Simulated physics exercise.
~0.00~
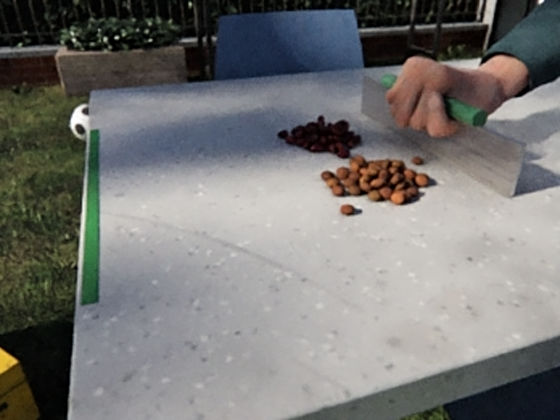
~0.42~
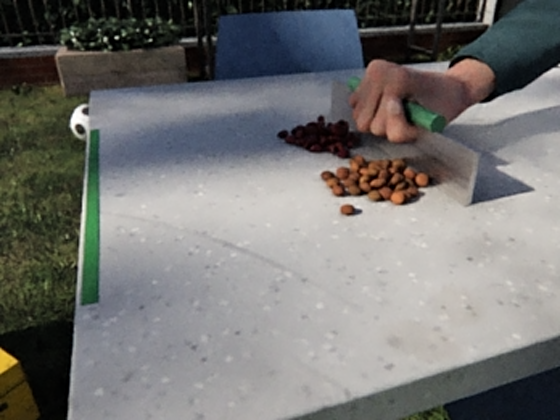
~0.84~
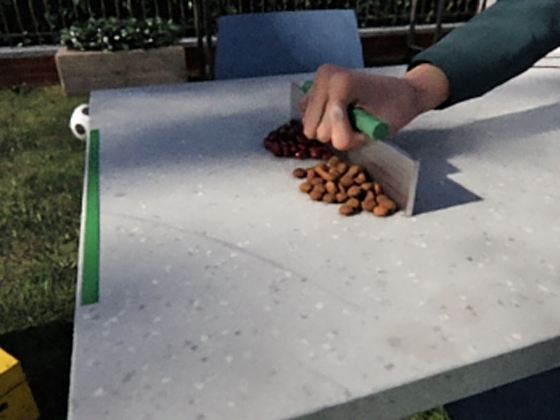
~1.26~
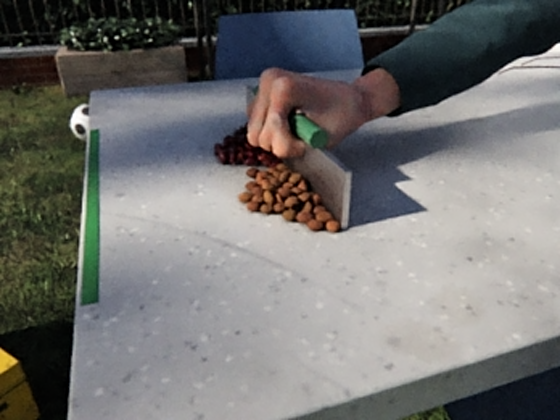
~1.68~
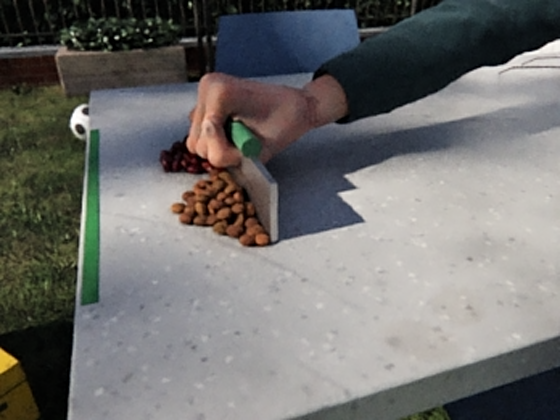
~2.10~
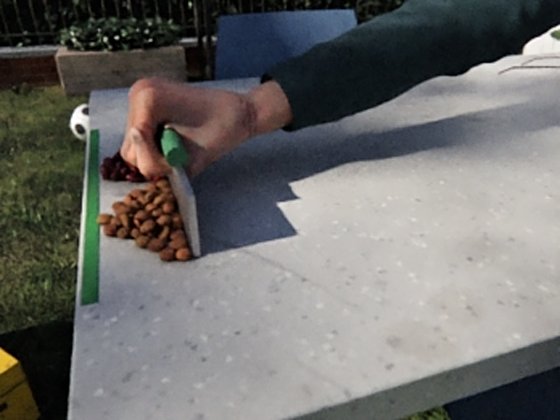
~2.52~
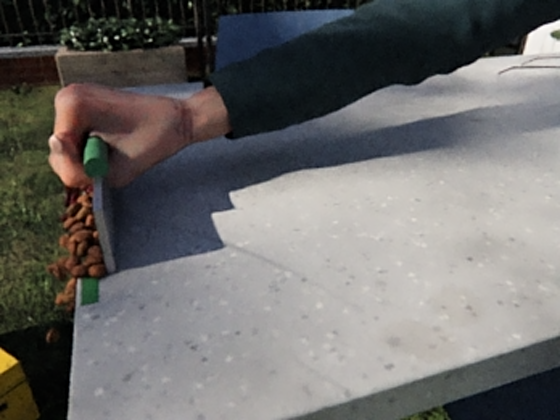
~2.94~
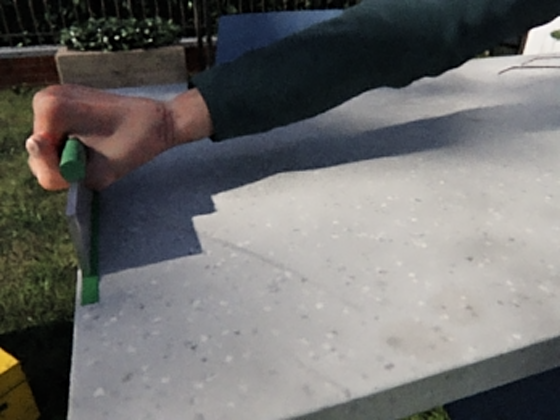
A hand scrapes brown nuts and dark red pieces left until all leave the table.
